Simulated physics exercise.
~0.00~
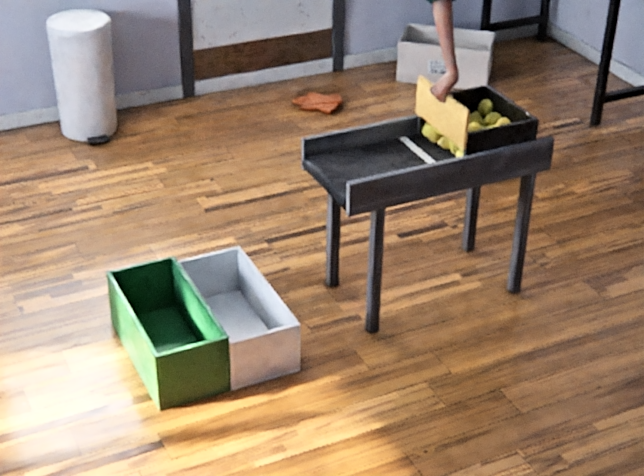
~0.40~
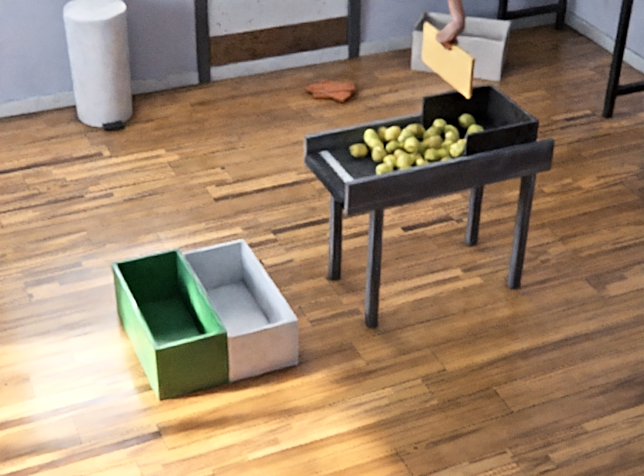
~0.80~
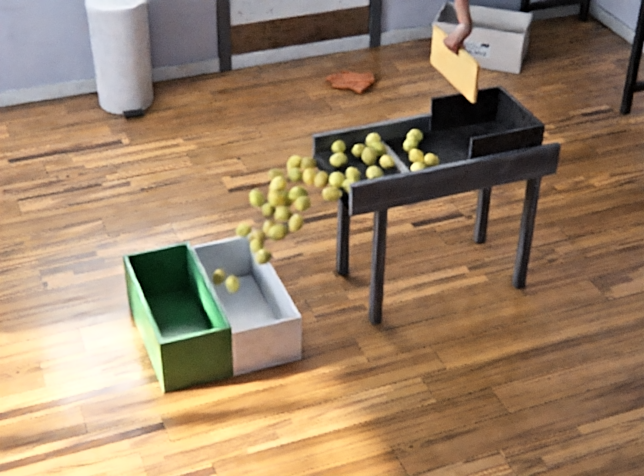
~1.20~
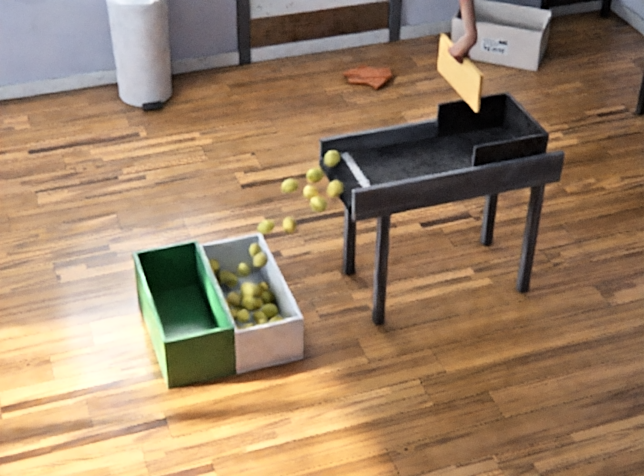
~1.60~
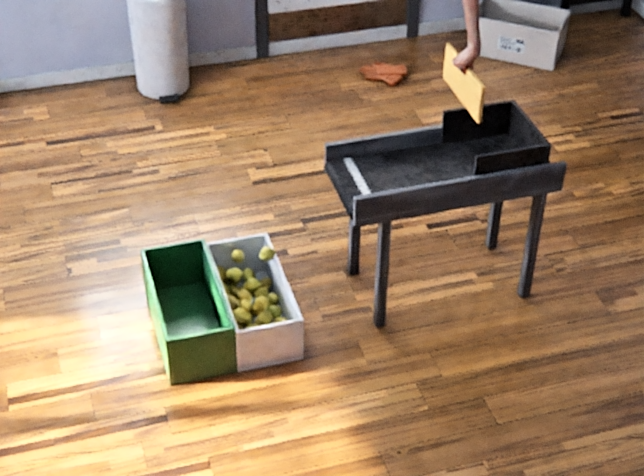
Yellow-green lemons ride a dark belt leftward past a raised gate and drop into the white tub.
